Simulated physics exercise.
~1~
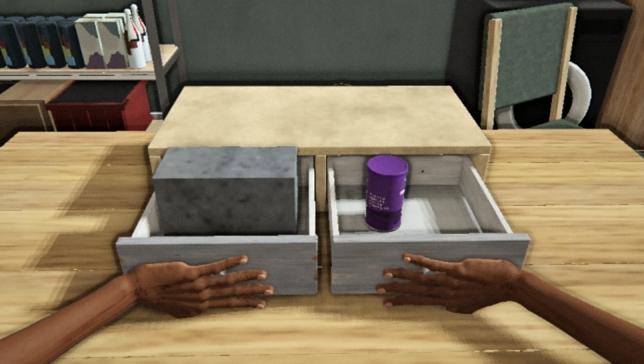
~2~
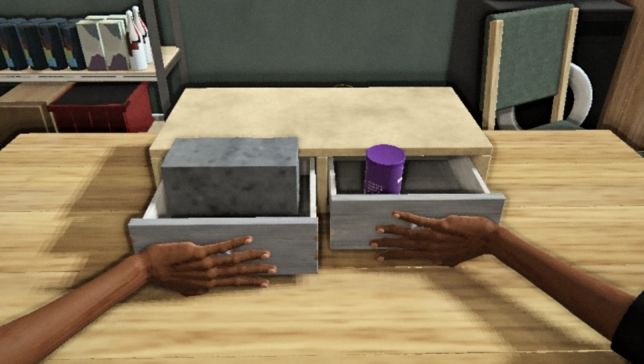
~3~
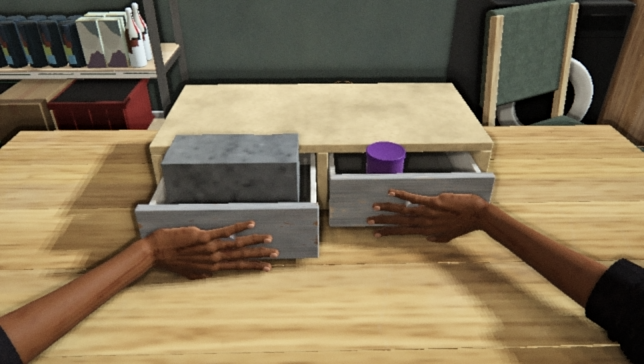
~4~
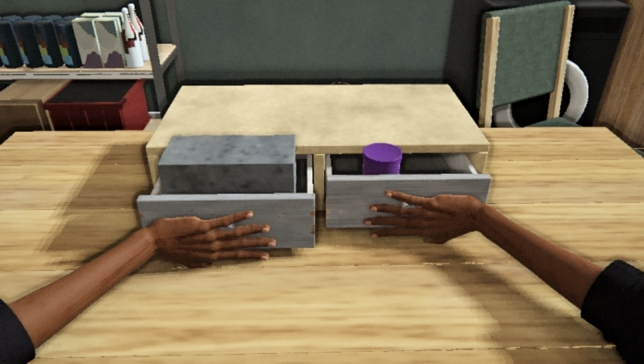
To begin with, two drawers stand open side by side in a pale wooden chest on a table, a large grey block in the left one and an upright purple tin in the right. A hand rests against the front of each drawer. The hands push, and both drawers slide partway in, carrying the block and the tin with them. They then creep a little farther inward, the right one ending up less open than the left. At the end both drawers remain ajar, with the hands still on their fronts and the block and tin still upright.
